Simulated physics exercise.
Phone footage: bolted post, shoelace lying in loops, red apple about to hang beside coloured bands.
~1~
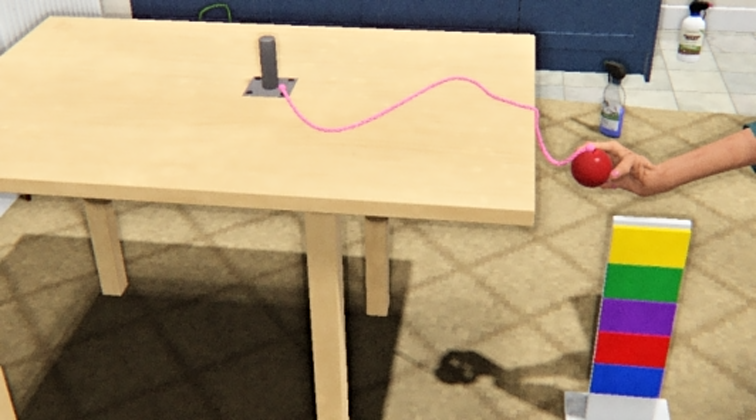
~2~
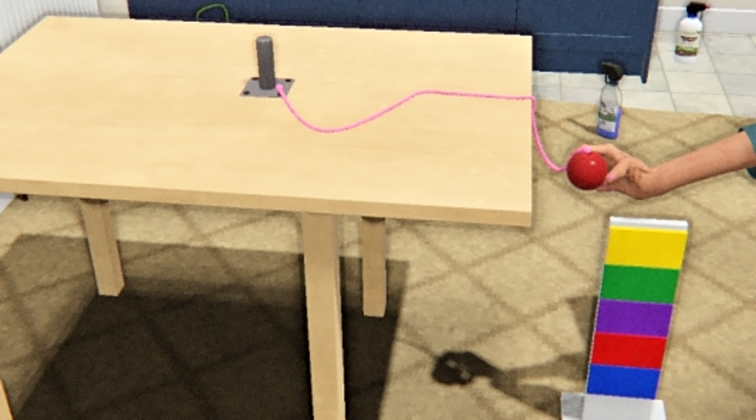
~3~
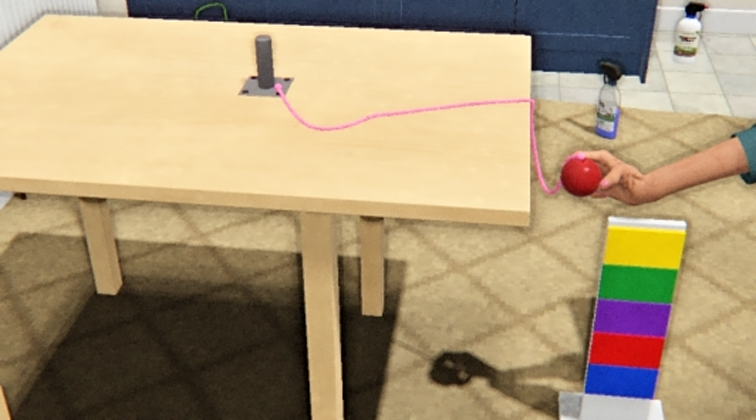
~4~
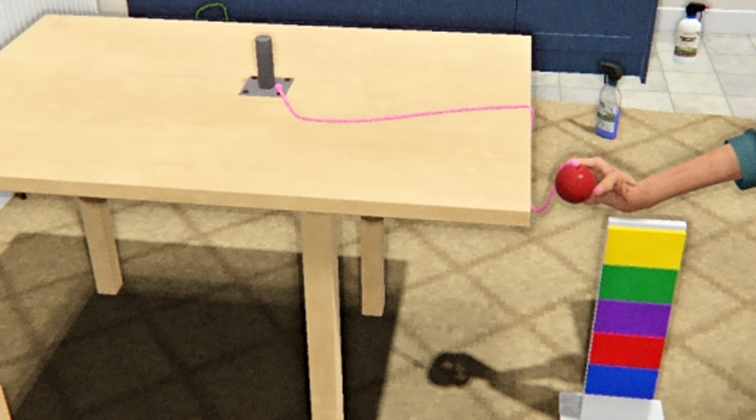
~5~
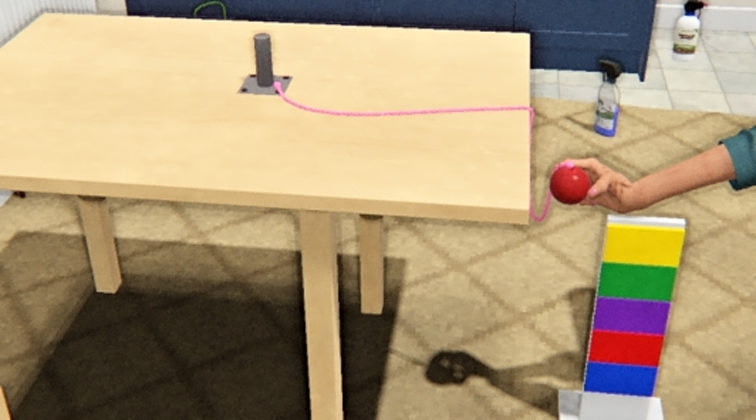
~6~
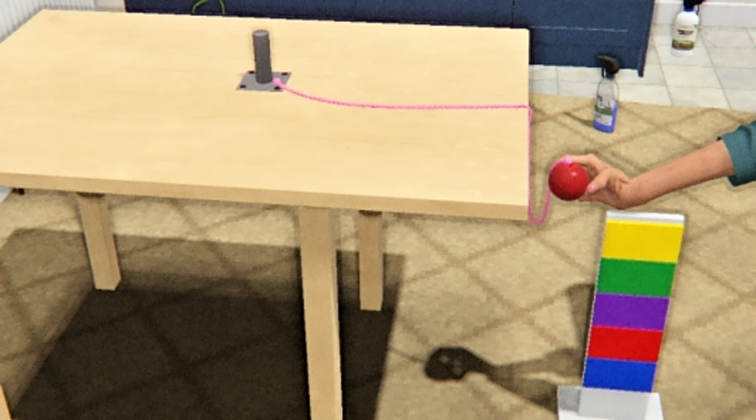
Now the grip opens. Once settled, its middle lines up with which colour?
It lines up with the red band.
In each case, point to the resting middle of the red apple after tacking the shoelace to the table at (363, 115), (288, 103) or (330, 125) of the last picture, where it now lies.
First (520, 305), next (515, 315), last (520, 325).
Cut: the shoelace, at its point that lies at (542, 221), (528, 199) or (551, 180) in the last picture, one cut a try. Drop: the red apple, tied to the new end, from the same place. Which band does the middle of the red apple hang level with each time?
In order of the tries: Green; then yellow; then purple.
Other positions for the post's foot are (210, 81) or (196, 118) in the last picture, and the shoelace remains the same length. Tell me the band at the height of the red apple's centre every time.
Answer, in order: Purple, purple.
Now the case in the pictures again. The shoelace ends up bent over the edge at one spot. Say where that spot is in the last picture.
(517, 107), approximately.
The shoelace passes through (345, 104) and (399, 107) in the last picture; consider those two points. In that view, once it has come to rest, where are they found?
End points: Roughly (365, 87); roughly (418, 90).
Soon after, apple near (477, 295); level with purple.
After that, apple near (532, 311); level with red.
In the end, apple near (507, 316); level with red. The red one.
